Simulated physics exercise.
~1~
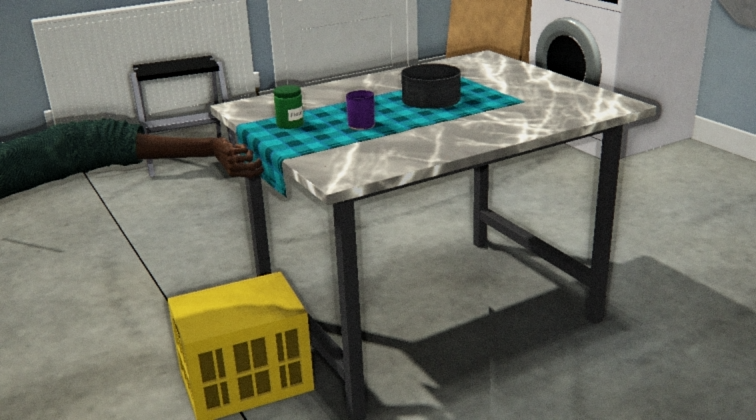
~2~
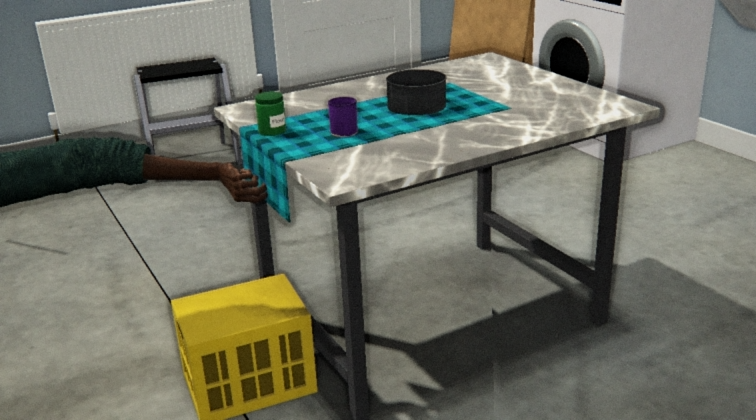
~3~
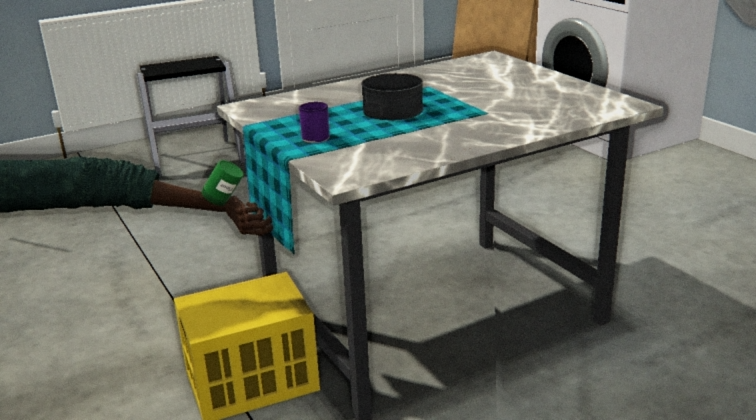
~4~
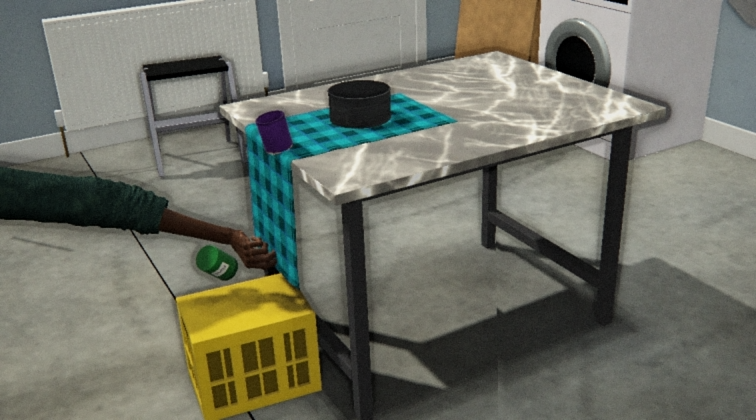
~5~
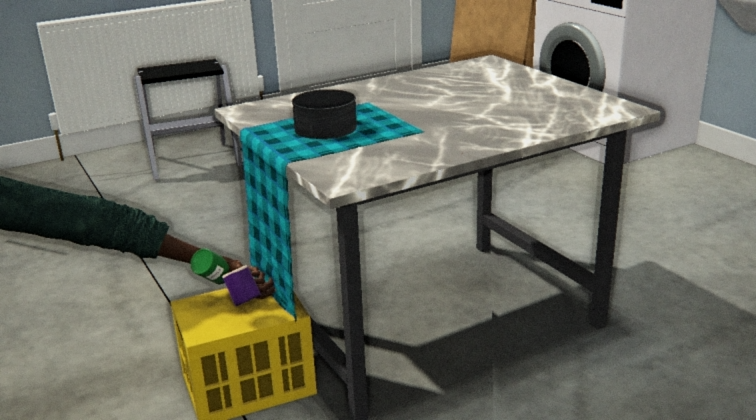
A turquoise scarf is pulled down by a hand, spilling the jar and then the mug.
